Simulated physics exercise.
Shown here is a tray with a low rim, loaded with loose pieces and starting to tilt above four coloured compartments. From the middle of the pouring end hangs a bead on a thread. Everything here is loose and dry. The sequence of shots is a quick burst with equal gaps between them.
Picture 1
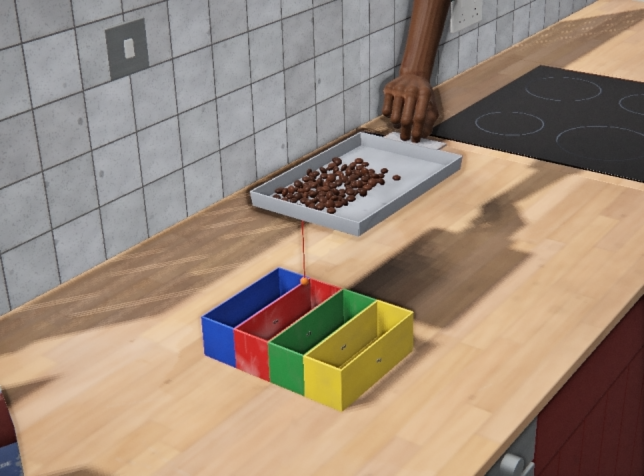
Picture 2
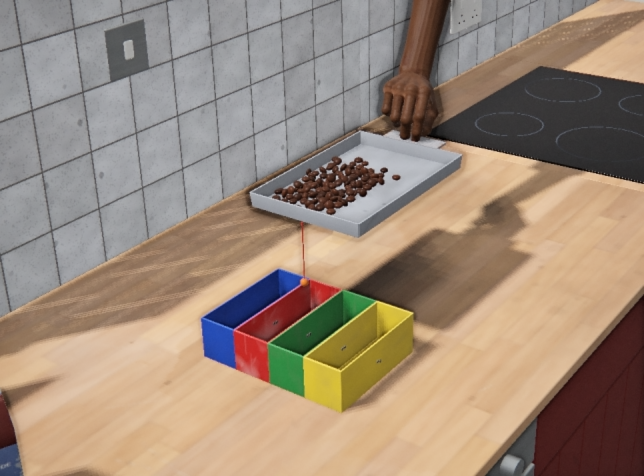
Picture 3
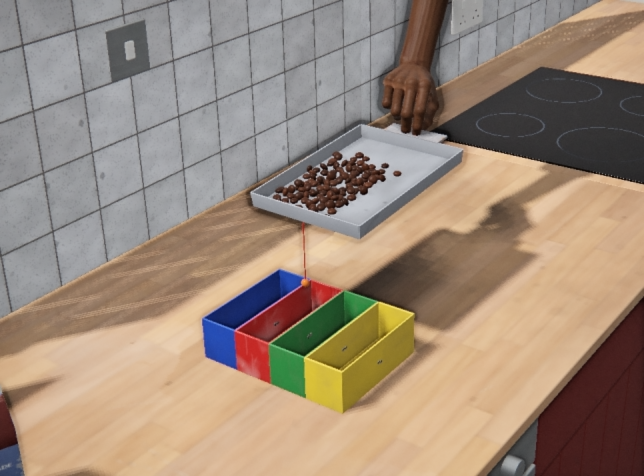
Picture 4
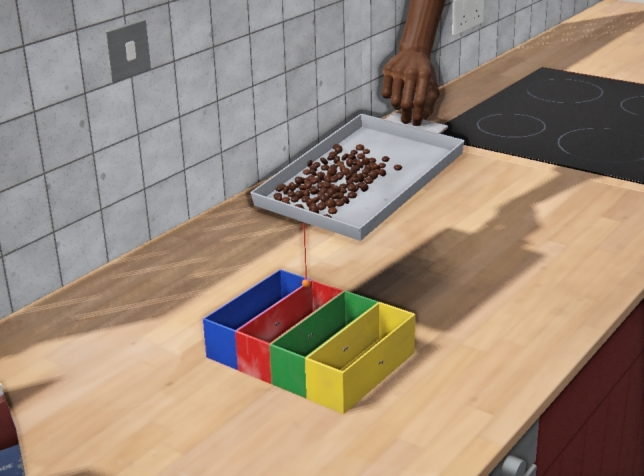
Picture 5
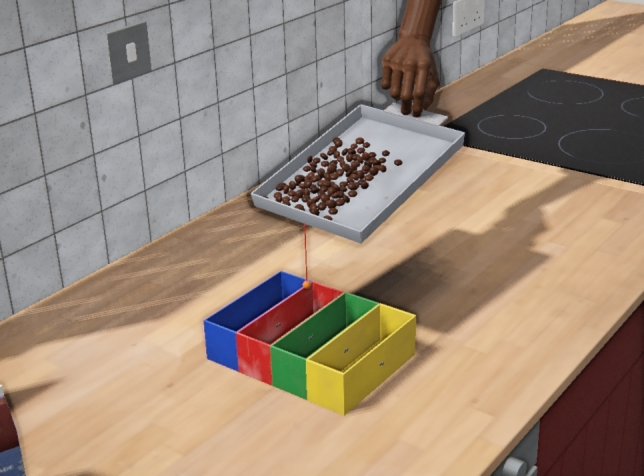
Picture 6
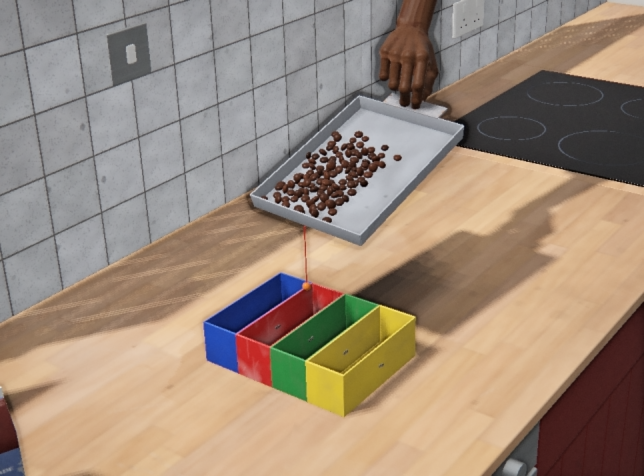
A dark brown hand held the far end of a gray tray of chocolate drops and slowly raised it, tilting the tray toward the blue, red, green and yellow compartments while the drops barely shifted.
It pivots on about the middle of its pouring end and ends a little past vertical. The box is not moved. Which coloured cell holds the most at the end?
The green cell holds the most.
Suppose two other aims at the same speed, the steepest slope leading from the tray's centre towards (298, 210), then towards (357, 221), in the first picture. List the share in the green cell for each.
The first try would leave around 0 per cent there, the second around 70 per cent.
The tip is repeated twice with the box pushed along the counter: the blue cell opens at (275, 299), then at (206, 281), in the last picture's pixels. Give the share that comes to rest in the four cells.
First about 100, then 50 per cent.
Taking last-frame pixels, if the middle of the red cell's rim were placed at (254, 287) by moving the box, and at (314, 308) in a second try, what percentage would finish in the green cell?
Around 20 and around 50 per cent, in that order.
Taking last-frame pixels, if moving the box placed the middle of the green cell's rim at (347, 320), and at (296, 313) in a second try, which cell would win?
That green cell; the cell in yellow.
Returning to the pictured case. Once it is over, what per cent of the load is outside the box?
Close to 0 in a hundred.
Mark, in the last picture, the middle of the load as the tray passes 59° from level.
(324, 210).
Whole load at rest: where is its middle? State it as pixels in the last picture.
It settles centred around (312, 358).
Soon after the last picture, tray tipped steeply; nearly all on the tray; a stray few falling or outside the box.
A little later, tray tipped right over; about two thirds on the tray; a small part in the green cell; a small part in the red cell; a stray few in the yellow cell; a stray few in the blue cell; a small part falling or outside the box.
Later still, tray tipped past a quarter turn; about half in the green cell; about a quarter in the red cell; a small part in the blue cell; a small part in the yellow cell.
At rest, tray tipped past a quarter turn; about half in the green cell; about a quarter in the red cell; a small part in the blue cell; a small part in the yellow cell.
